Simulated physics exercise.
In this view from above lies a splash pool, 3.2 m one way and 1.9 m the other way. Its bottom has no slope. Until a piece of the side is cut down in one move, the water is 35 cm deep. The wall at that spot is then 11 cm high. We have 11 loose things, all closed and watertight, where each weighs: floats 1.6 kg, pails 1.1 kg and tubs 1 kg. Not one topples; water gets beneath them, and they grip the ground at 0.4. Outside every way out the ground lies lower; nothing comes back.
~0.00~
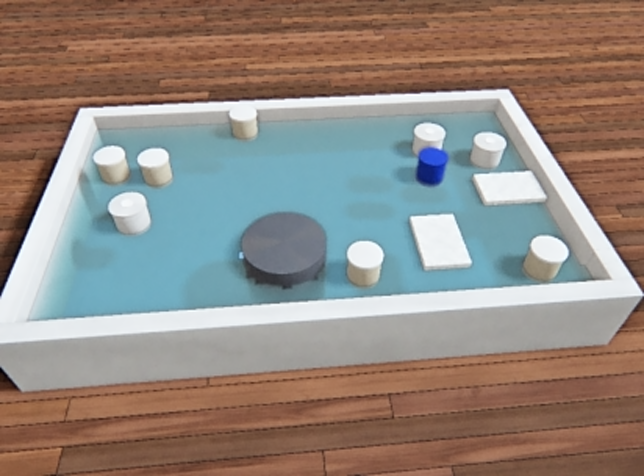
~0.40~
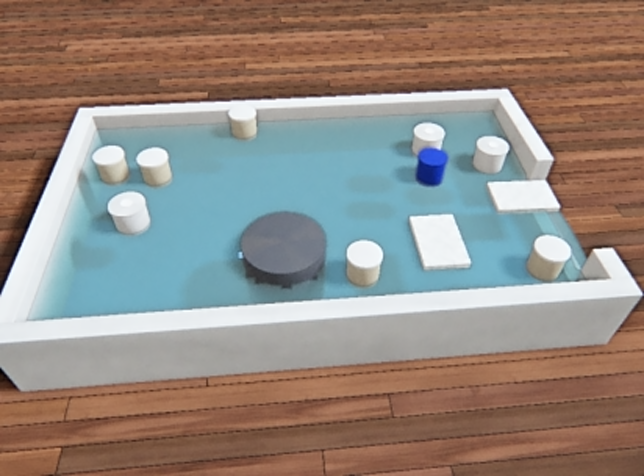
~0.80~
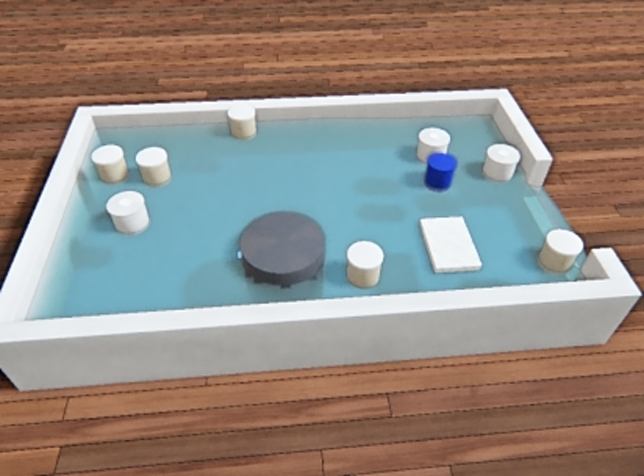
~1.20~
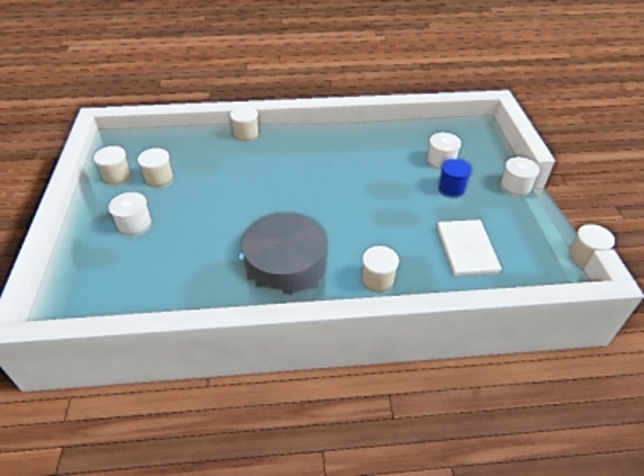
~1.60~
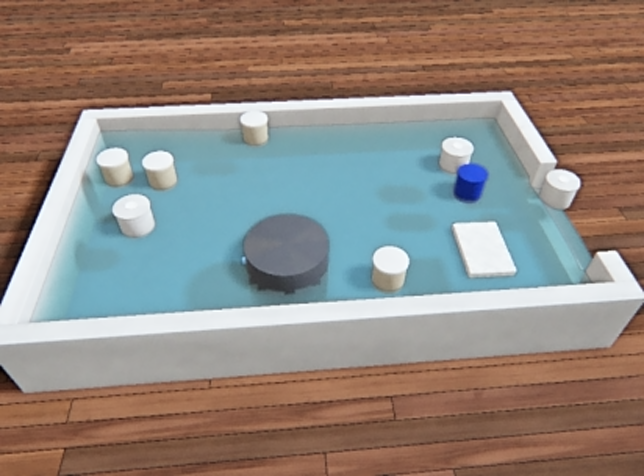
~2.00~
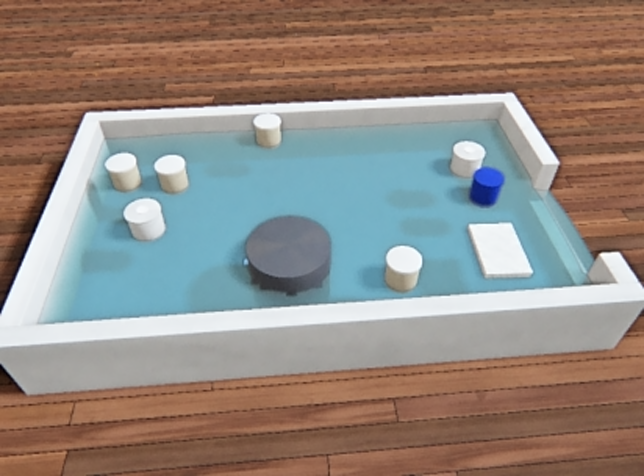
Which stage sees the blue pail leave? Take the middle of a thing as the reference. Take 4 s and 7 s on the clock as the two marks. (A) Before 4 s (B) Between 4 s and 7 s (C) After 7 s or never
Option A: Before 4 s.
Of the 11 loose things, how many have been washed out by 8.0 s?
By that point, 6.
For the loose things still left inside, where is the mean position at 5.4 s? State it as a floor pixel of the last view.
Around (253, 225).
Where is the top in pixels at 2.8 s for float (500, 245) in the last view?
Look about (536, 244).
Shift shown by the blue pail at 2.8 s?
I'd put it at around 60 cm.
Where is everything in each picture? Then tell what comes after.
The first picture shows the blue pail at (433, 156), afloat; about 2050 L in view; 0 of 11 have shifted.
The second picture shows the blue pail at (433, 157), afloat; about 2020 L in view; 2 of 11 have shifted.
The third picture shows the blue pail at (442, 162), afloat, 8 cm from its start; 32 cm deep round most things; 6 of 11 have shifted.
The fourth picture shows the blue pail at (457, 168), afloat, 17 cm from its start; about 1930 L in view; 7 of 11 have shifted.
The fifth picture shows the blue pail at (473, 173), afloat, 26 cm from its start; 31 cm deep round most things; 8 of 11 have shifted.
The sixth picture shows the blue pail at (489, 177) floats, 35 cm from its start; about 1840 L in view; 10 of 11 have shifted.
After 2.8 s the blue pail is near (529, 184), 0.6 m from its start, afloat; 3 of 11 are out; 8 afloat.
After 5.4 s the blue pail has gone out (at 3.3 s); 6 of 11 are out; 5 afloat.
After 8.0 s the blue pail has gone out (at 3.3 s); 6 of 11 are out; 5 afloat.
After 12.0 s the blue pail has gone out (at 3.3 s); 7 of 11 are out; 4 afloat.
